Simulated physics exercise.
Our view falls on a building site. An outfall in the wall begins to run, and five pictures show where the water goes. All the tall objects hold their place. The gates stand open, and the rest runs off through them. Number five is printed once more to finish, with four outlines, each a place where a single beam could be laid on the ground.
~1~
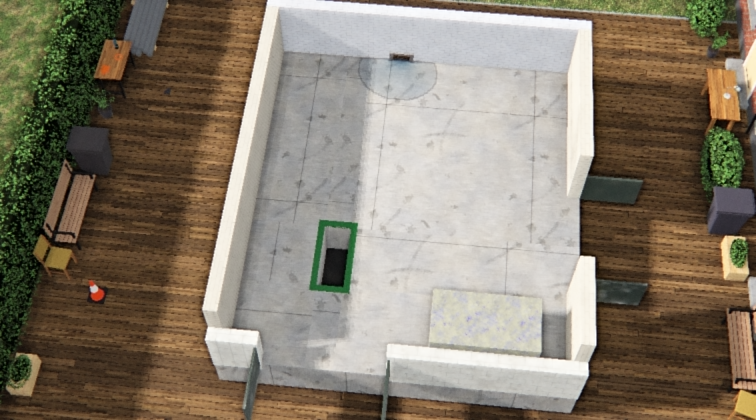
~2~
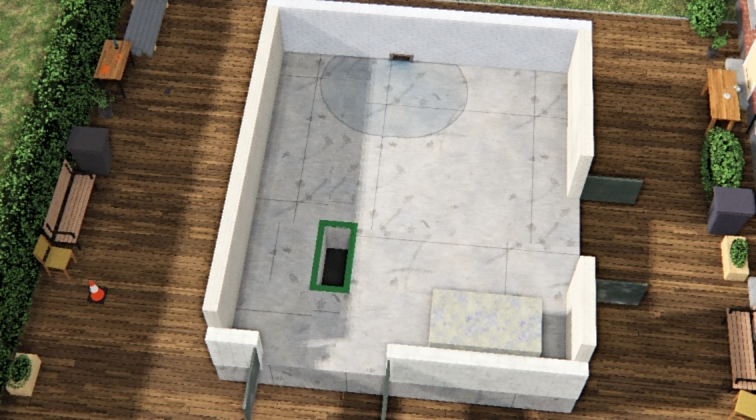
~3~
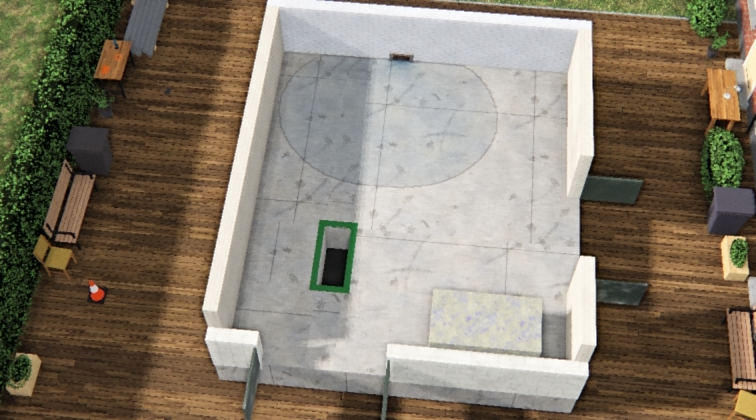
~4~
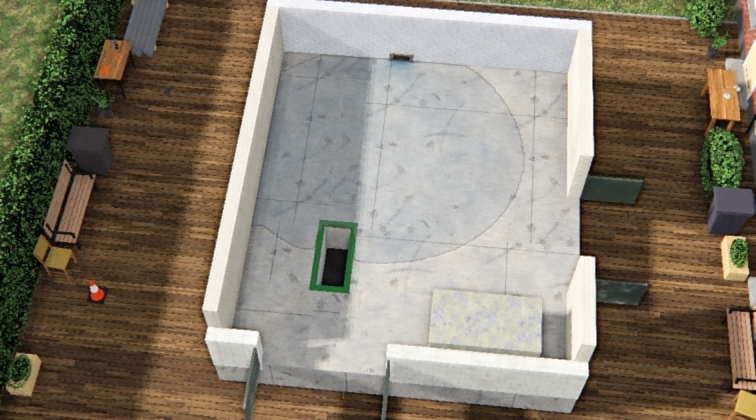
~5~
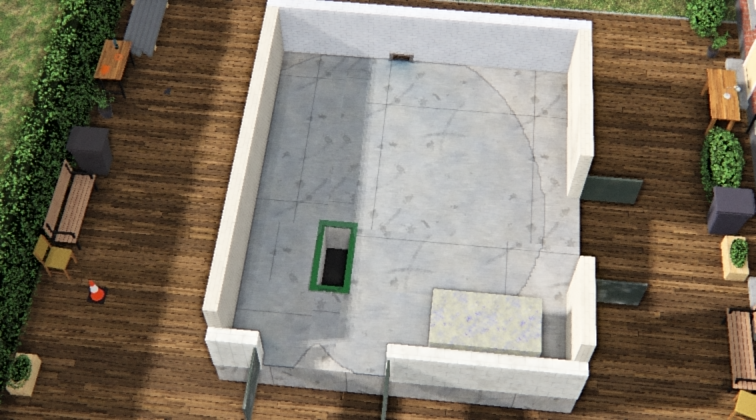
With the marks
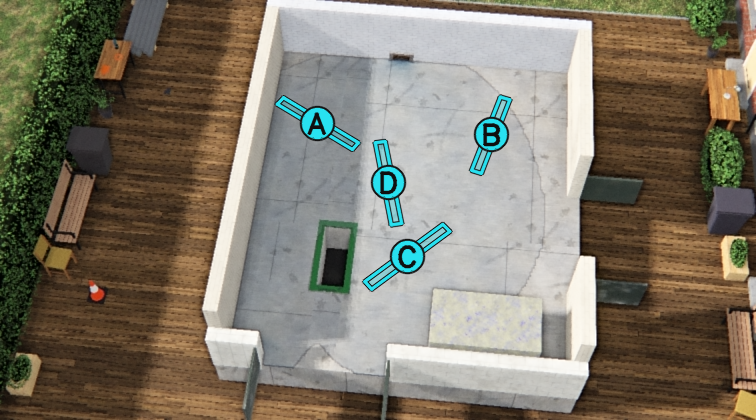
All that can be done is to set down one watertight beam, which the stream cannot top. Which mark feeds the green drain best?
C beats the others.
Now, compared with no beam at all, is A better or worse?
Position A is worse.
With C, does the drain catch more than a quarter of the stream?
Yes, it does.
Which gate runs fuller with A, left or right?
More leaves on the left.
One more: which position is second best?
Position B.
In cyan, A from (280, 101) to (355, 146); B from (476, 171) to (505, 98); C from (368, 285) to (446, 227); D from (380, 142) to (396, 224).
With A, about 15 % of the stream goes into the green drain, about 85 % out by the gates.
With B, about 25 % of the stream goes into the green drain, about 73 % out by the gates.
With C, about 38 % of the stream goes into the green drain, about 60 % out by the gates.
With D, about 16 % of the stream goes into the green drain, about 84 % out by the gates.
